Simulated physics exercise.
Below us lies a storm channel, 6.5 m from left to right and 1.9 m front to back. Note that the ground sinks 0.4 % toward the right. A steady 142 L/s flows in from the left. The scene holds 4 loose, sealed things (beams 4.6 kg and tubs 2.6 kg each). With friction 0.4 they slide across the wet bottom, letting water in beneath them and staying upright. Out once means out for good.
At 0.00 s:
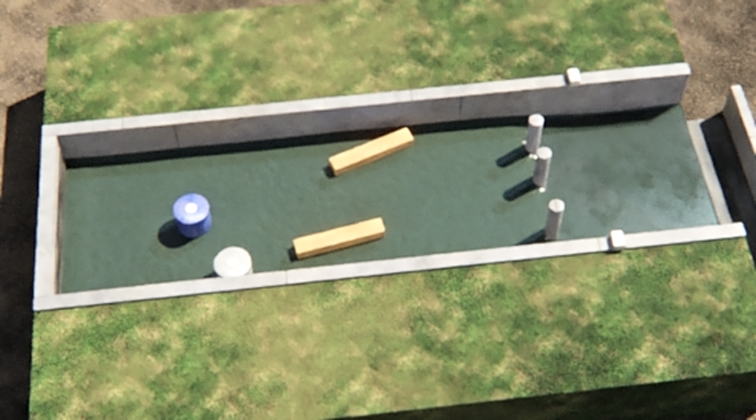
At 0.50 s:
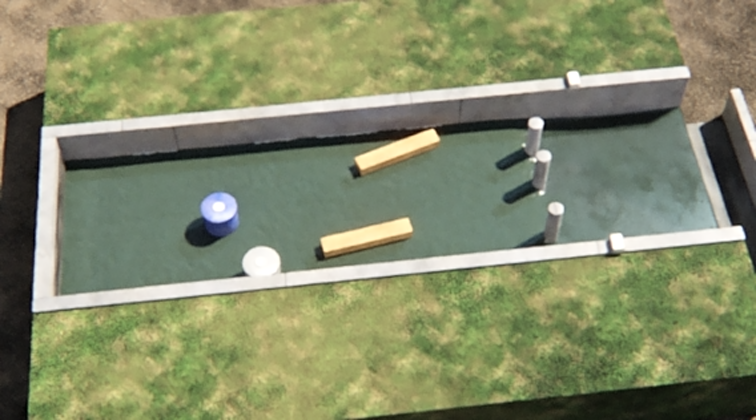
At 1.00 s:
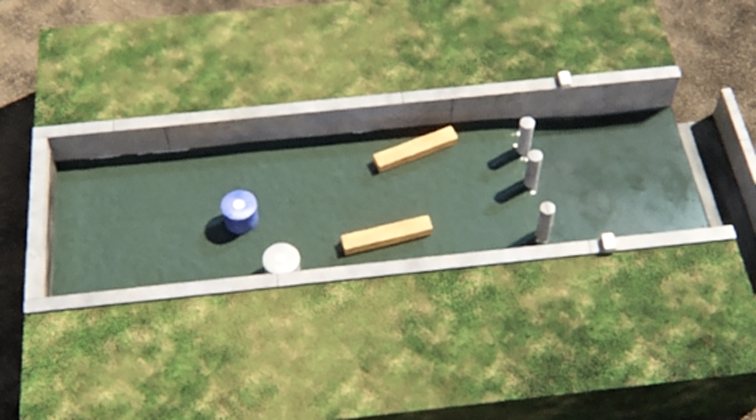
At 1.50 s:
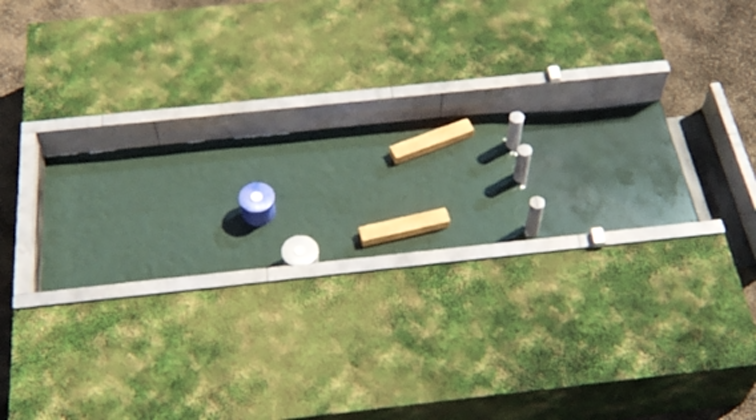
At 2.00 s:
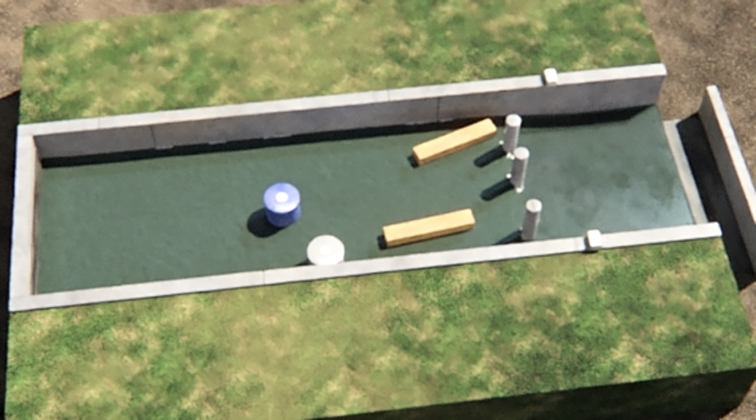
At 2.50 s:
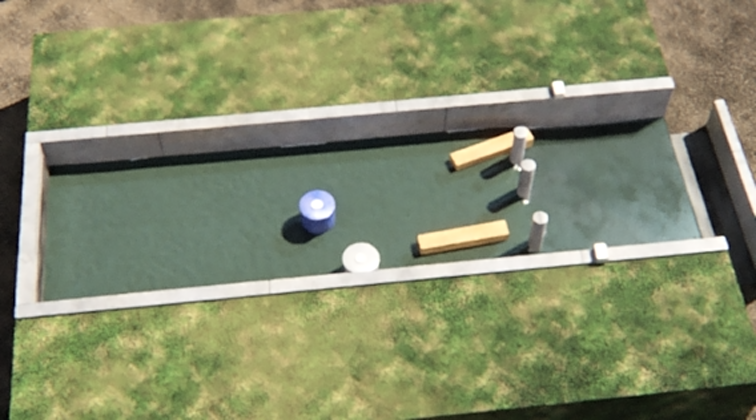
A blue tub, a white round tub and two yellow beams drifted slowly to the right along a water-filled channel between grassy banks, until the upper beam came in among the three upright posts.
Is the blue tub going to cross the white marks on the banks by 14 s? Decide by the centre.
Oh, that one gets there.
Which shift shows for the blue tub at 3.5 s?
About 200 cm.
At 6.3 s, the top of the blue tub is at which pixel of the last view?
(539, 200) or so.
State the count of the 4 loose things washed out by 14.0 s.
3 by that time.
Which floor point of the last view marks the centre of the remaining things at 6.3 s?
It works out to somewhere near (530, 245) on the floor.
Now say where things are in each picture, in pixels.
The blue tub at (191, 209), afloat; 13 cm deep round most things; 0 of 4 have shifted, in the first frame.
The blue tub at (219, 207) floats, 28 cm from its start; about 1460 L in view; 4 of 4 have shifted, in the second frame.
The blue tub at (239, 205) floats, 56 cm from its start; 13 cm deep round most things; 4 of 4 have shifted, in the third frame.
The blue tub at (257, 197), afloat, 85 cm from its start; about 1460 L in view; 4 of 4 have shifted, in the fourth frame.
The blue tub at (282, 198), afloat, 113 cm from its start; about 1460 L in view; 4 of 4 have shifted, in the fifth frame.
The blue tub at (317, 205), afloat, 142 cm from its start; 13 cm deep round most things; 4 of 4 have shifted, in the sixth frame.
After 3.5 s the blue tub is near (374, 200), 2.0 m from its start, afloat; 1 of 4 are over the mark; 4 afloat.
After 6.3 s the blue tub is near (539, 200), 3.6 m from its start, afloat; 2 of 4 are over the mark; 2 afloat.
After 10.0 s the blue tub has gone out; 3 of 4 are over the mark; 1 afloat.
After 14.0 s the blue tub has gone out; 3 of 4 are over the mark; 1 afloat.
